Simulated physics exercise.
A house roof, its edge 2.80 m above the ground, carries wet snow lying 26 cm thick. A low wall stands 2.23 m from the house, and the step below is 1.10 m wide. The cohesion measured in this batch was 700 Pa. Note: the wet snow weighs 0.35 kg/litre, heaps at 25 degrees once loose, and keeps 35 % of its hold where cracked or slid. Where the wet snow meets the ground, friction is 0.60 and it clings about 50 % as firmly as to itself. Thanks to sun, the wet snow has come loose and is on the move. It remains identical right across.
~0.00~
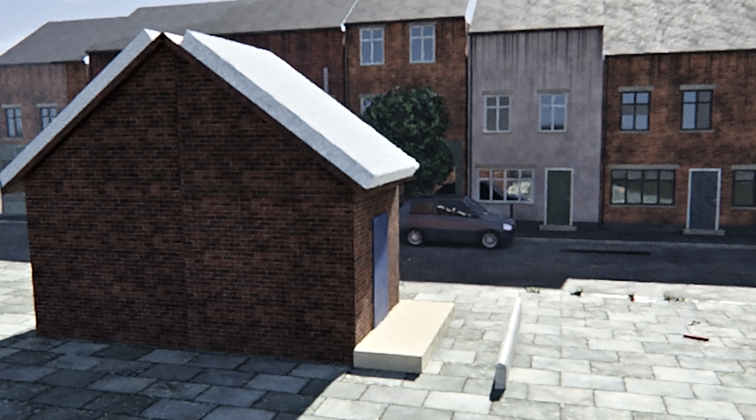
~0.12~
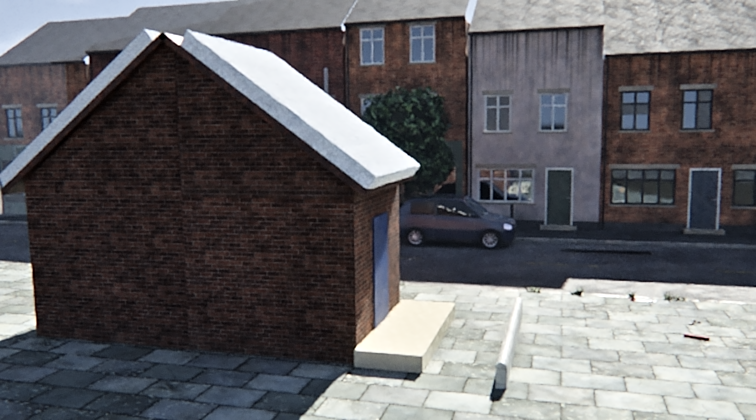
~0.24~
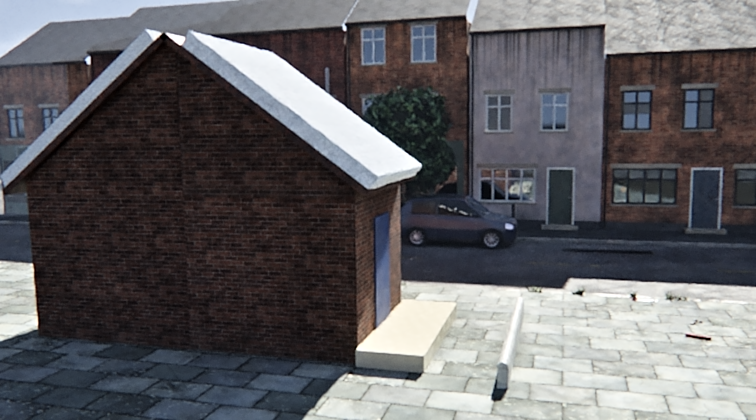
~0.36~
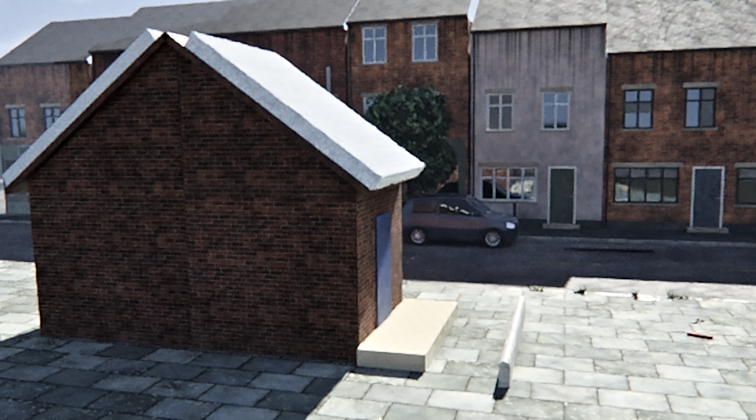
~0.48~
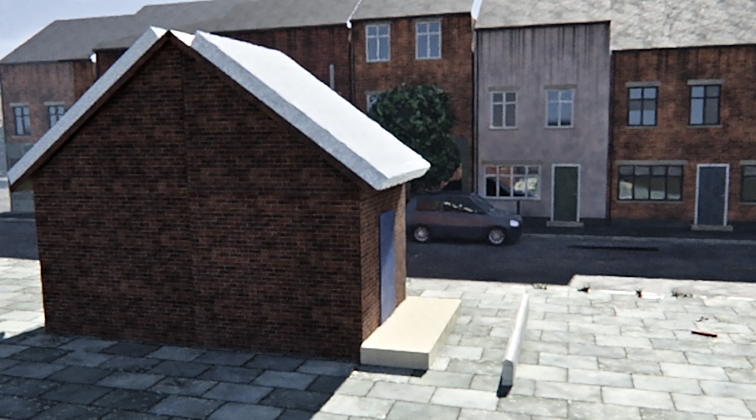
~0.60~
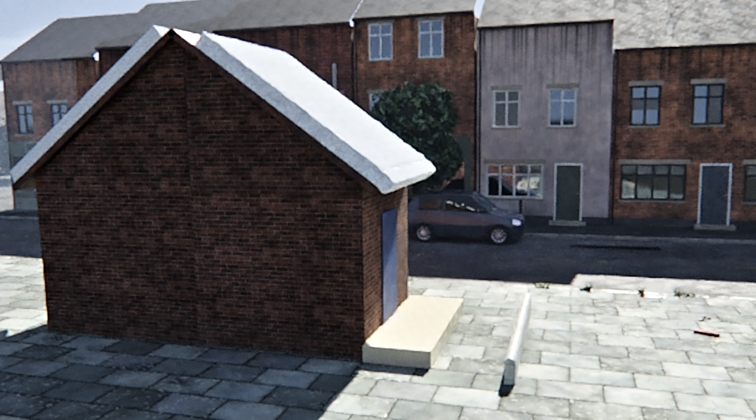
At the start, a thick white layer of snow covers the roof of a small brick building, across the street from a row of houses and a parked dark car. The snow on the right-hand slope then slides slightly down in one piece, edging a little farther past the eaves by the end.
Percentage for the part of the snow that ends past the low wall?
Near 18 %.
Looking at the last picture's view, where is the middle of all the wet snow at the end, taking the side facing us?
Around (477, 355).
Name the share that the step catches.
I'd say near 12 in a hundred.
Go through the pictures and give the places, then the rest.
The first picture shows leading edge of the wet snow at (374, 178), 2 % of it past the eaves, in one piece.
The second picture shows leading edge of the wet snow at (375, 178), its middle shifted 7 mm, 2 % of it past the eaves, in one piece.
The third picture shows leading edge of the wet snow at (377, 179), its middle shifted 2.5 cm, 2 % of it past the eaves, in one piece.
The fourth picture shows leading edge of the wet snow at (380, 180), its middle shifted 5.8 cm, 3 % of it past the eaves, in one piece.
The fifth picture shows leading edge of the wet snow at (387, 180), its middle shifted 11 cm, 5 % of it past the eaves, in one piece.
The sixth picture shows leading edge of the wet snow at (393, 182), its middle shifted 17 cm, 7 % of it past the eaves, in one piece.
After 1.04 s, 93 % is still on the roof and 0 % is past the low wall.
After 1.56 s, 75 % is still on the roof and 0 % is past the low wall.
After 2.08 s, 48 % is still on the roof and 0 % is past the low wall.
After 2.60 s, 17 % is still on the roof and 0 % is past the low wall.
After 4.20 s, at the end, none is still on the roof and 18 % is past the low wall.
